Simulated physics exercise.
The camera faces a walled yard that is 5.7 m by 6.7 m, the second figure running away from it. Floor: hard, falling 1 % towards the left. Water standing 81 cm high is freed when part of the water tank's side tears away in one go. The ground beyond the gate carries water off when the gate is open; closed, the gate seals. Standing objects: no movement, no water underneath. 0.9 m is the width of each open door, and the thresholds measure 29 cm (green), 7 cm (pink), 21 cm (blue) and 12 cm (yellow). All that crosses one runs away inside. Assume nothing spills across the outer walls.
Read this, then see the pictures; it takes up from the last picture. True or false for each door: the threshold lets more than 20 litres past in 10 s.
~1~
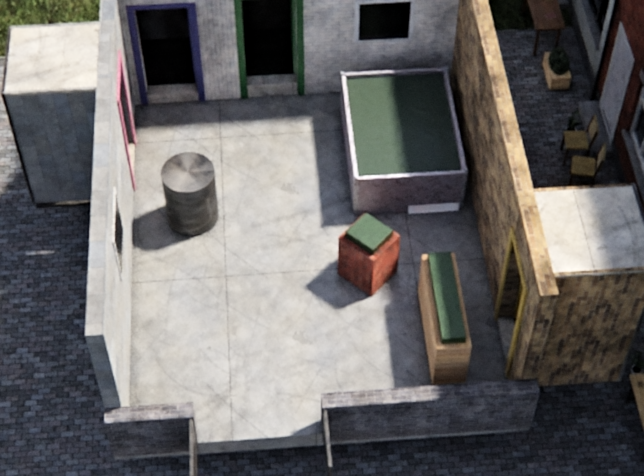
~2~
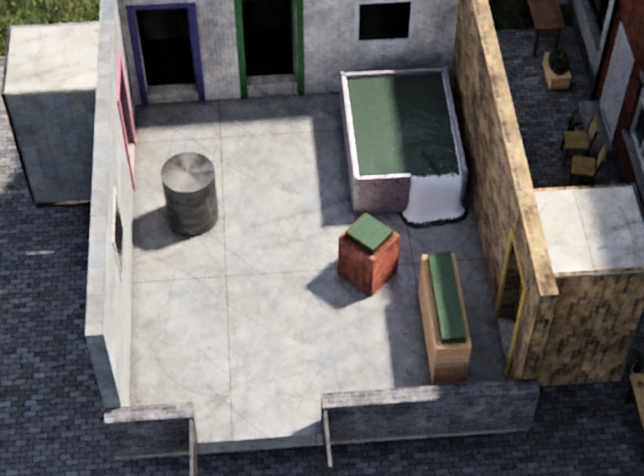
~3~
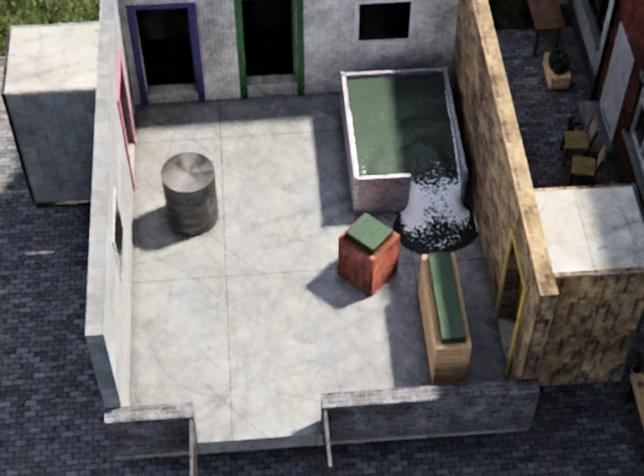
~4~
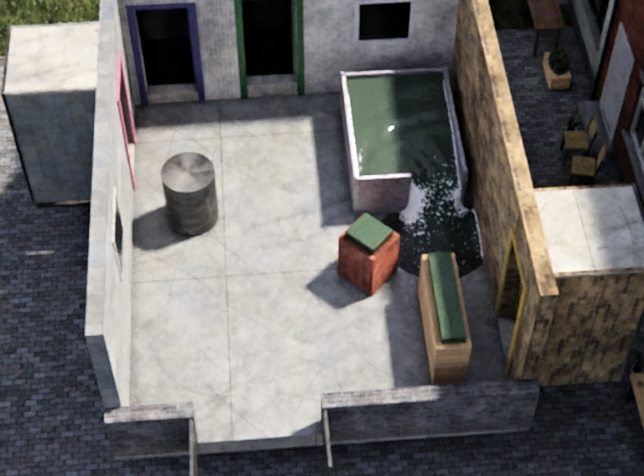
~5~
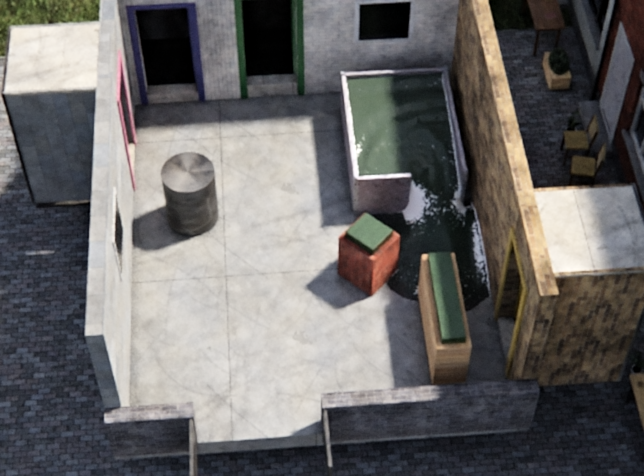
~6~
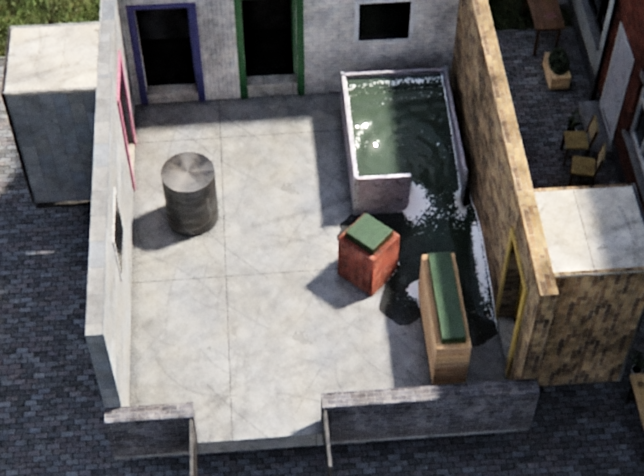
Green door false, pink door false, blue door false, yellow door true.
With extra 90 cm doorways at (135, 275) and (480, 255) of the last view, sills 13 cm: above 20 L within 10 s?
Per doorway, in order: Insufficient / sufficient.
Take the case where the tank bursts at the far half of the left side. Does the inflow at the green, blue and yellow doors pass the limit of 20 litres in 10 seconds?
Here's how it goes: Green falls short, blue exceeds it, yellow falls short.
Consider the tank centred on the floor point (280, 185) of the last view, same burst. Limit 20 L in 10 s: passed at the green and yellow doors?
Well, green ends up inside the mark and yellow ends up inside the mark.
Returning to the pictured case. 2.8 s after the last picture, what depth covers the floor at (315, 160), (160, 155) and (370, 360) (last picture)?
0, 0, 12 cm.
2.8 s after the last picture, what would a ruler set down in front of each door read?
Depths: Green door 0 cm, pink door 0 cm, blue door 0 cm, yellow door 23 cm.
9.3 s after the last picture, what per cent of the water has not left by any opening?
Roughly 80 per cent is still there.
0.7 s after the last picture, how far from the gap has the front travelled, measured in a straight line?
About 4.2 m.
Then, 0.7 s after the last picture water covers 20 % of the floor and is deepest (50 cm) near (510, 405); green door not reached, pink door not reached, blue door not reached, yellow door 18 cm at the sill, 0 L in.
Then, 1.5 s after the last picture water covers 35 % of the floor and is deepest (52 cm) near (506, 384); green door not reached, pink door not reached, blue door not reached, yellow door 19 cm at the sill, 12 L in.
Then, 2.8 s after the last picture water covers 45 % of the floor and is deepest (40 cm) near (504, 373); green door not reached, pink door not reached, blue door not reached, yellow door 23 cm at the sill, 63 L in.
Then, 5.3 s after the last picture water covers 70 % of the floor and is deepest (26 cm) near (508, 394); green door 1 cm at the sill, 0 L in, pink door 7 cm at the sill, 0 L in, blue door not reached, yellow door 21 cm at the sill, 193 L in.
Then, 9.3 s after the last picture water covers 95 % of the floor and is deepest (16 cm) near (136, 111); green door 5 cm at the sill, 0 L in, pink door 5 cm at the sill, 0 L in, blue door 14 cm at the sill, 0 L in, yellow door 13 cm at the sill, 241 L in.
